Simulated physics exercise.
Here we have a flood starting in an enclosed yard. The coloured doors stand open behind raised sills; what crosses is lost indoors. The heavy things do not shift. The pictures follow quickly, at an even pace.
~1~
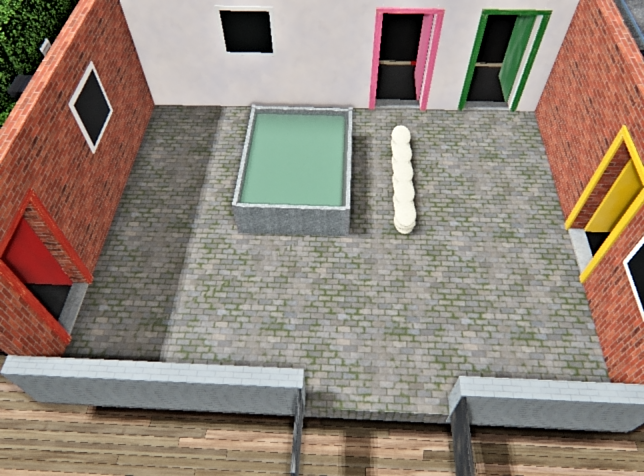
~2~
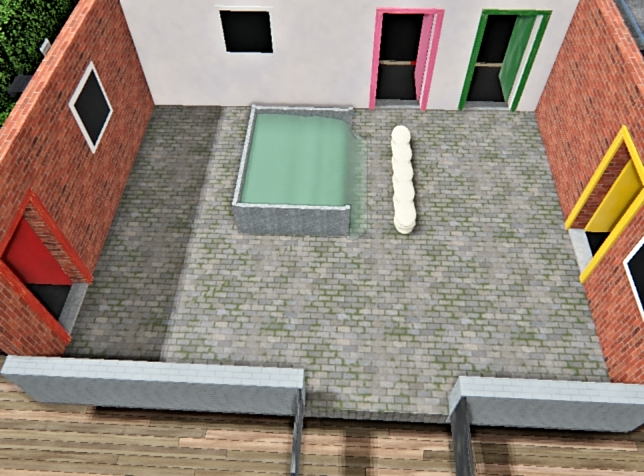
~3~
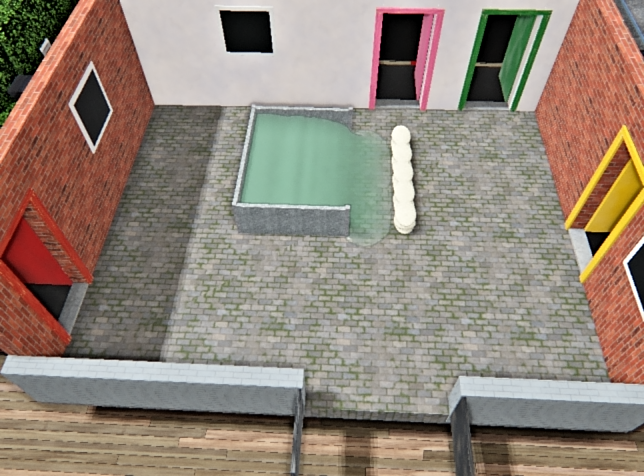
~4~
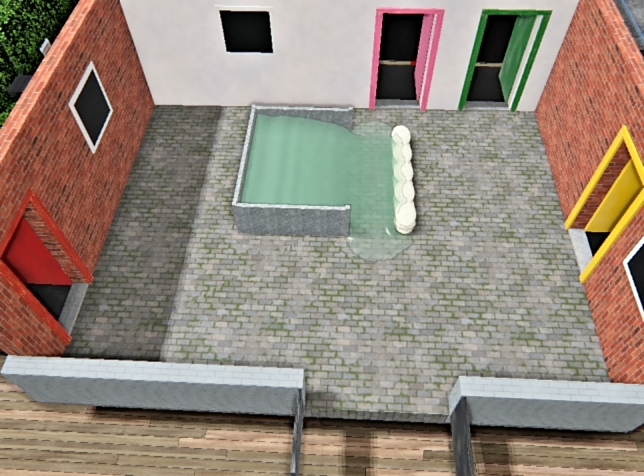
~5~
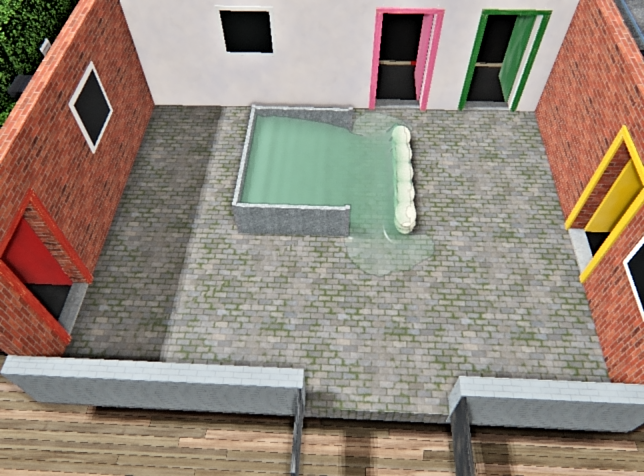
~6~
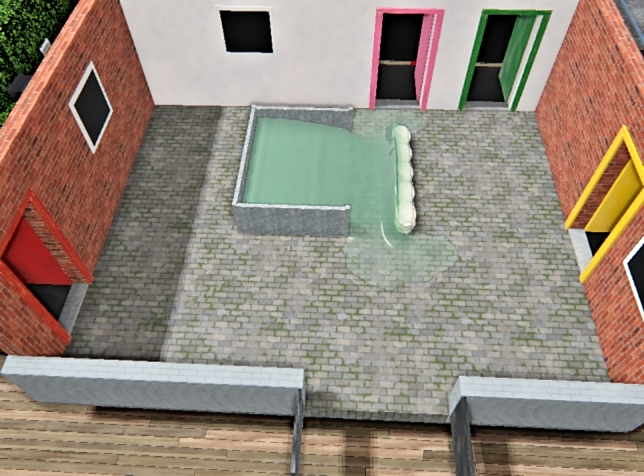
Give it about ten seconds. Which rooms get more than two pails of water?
The green door stays under that; the red door stays under that; the pink door takes more than that; the yellow door stays under that.
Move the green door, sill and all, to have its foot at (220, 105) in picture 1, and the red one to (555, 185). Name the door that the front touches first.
It is the door marked pink.
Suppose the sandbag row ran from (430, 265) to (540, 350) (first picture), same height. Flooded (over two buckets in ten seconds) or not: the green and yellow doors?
The green one takes more; the yellow one passes that mark.
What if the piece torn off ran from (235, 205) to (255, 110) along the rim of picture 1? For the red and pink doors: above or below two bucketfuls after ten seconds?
Red goes over; pink takes less.
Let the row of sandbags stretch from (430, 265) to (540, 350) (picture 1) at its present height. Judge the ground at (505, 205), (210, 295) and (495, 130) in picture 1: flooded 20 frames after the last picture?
As listed: Under water, clear, awash.
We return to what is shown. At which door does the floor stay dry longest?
Last comes the red door.
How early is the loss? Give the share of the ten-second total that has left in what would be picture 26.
Close to 50 %.
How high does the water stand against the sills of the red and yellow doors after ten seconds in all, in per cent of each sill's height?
In turn 110 and 60 per cent.
A moment on, water covers 25 % of the floor; the green door not reached, the red door not reached, the pink door over two buckets in, the yellow door not reached.
Next, water covers 50 % of the floor; the green door wet at the sill, nothing in, the red door not reached, the pink door far over two buckets in, the yellow door not reached.
Then, water covers 55 % of the floor; the green door wet at the sill, nothing in, the red door not reached, the pink door far over two buckets in, the yellow door wet at the sill, nothing in.
Later, water covers 70 % of the floor; the green door under two buckets in, the red door wet at the sill, nothing in, the pink door far over two buckets in, the yellow door wet at the sill, nothing in.
In the end, water covers 85 % of the floor; the green door under two buckets in, the red door wet at the sill, nothing in, the pink door far over two buckets in, the yellow door under two buckets in.
